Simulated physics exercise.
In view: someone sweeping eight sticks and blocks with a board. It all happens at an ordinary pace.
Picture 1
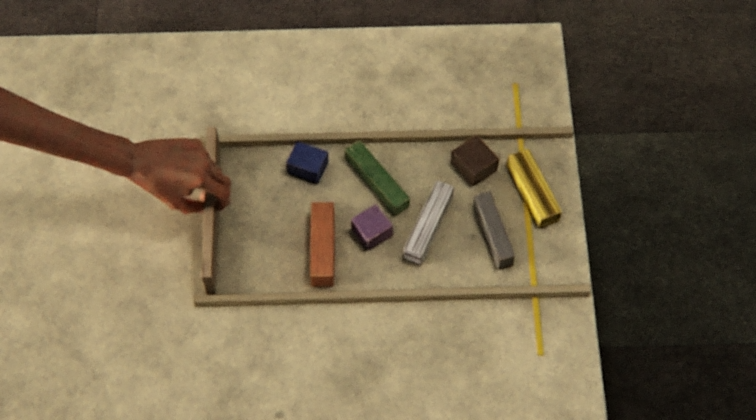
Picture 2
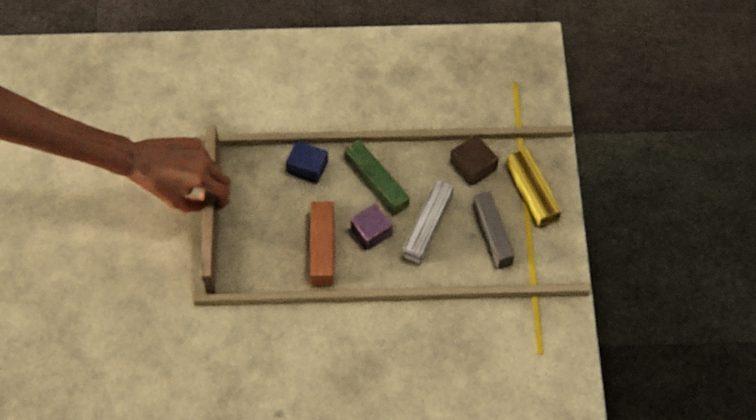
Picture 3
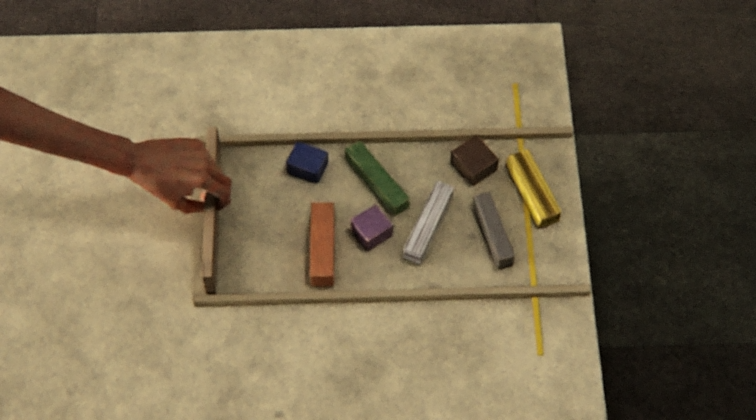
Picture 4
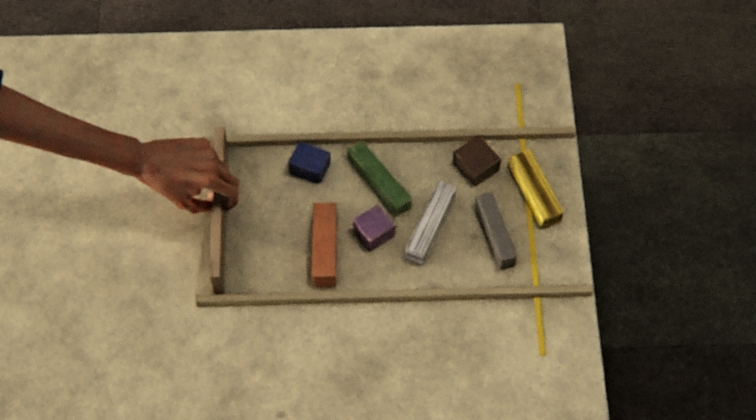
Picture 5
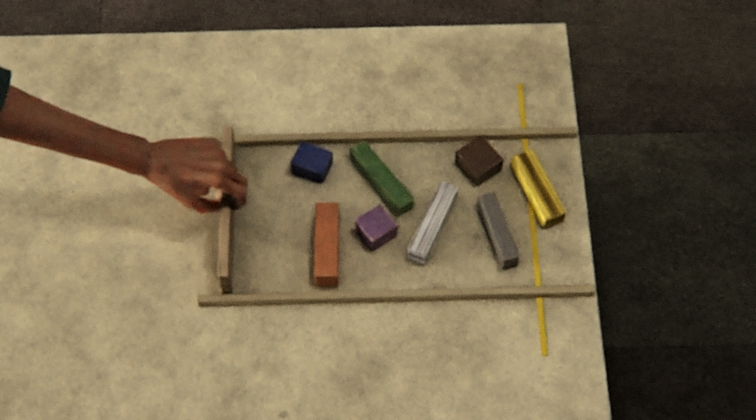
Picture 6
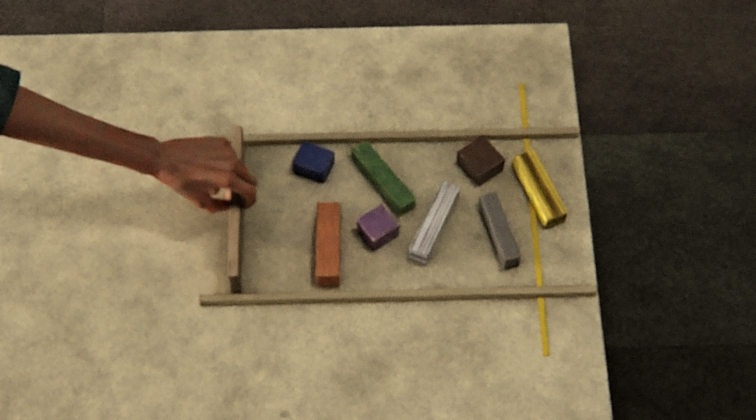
A hand held a board upright at the left end of two wooden rails, then slid it slightly to the right, while the eight colourful sticks and blocks between the rails stayed practically still.
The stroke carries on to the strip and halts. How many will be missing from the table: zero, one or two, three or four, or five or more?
In the end the number that fall off is three or four.
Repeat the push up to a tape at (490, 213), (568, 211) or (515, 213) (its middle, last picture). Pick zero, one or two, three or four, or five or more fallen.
One after another: 1 or 2; at least five; one to two.
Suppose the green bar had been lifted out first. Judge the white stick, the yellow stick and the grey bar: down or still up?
The white stick tumbles off; the yellow stick tumbles off; the grey bar tumbles off.
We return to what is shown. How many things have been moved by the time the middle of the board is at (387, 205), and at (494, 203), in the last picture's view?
The counts are 5 and 8.
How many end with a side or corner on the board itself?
2 of them.
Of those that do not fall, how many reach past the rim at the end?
It comes to 1.
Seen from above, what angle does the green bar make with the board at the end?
About 15°.
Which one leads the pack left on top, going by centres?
That is the green bar.
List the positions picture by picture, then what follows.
The first frame shows yellow stick (534, 188); grey bar (494, 230); brown block (475, 160); board (211, 210); tape (527, 212).
The second frame shows grey bar (493, 229); orange bar (322, 243).
The third frame shows brown block (475, 161); board (212, 210).
The fourth frame shows yellow stick (536, 188); blue block (310, 162).
The fifth frame shows grey bar (498, 230); purple block (376, 227).
The sixth frame shows yellow stick (540, 188); grey bar (500, 230); brown block (481, 161); board (237, 209); tape (533, 212).
Early on, none off yet; yellow stick at rest near (540, 188); grey bar at rest near (500, 230); brown block at rest near (481, 161).
A while later, none off yet; yellow stick at rest near (540, 188); grey bar at rest near (502, 230); brown block moving near (488, 161).
Further along, none off yet; yellow stick travelled about its own width near (589, 189); grey bar travelled about its own width near (573, 229); brown block travelled well along near (556, 168).
Finally, the number that fall off is three or four; lost, white stick, brown block, grey bar and yellow stick.
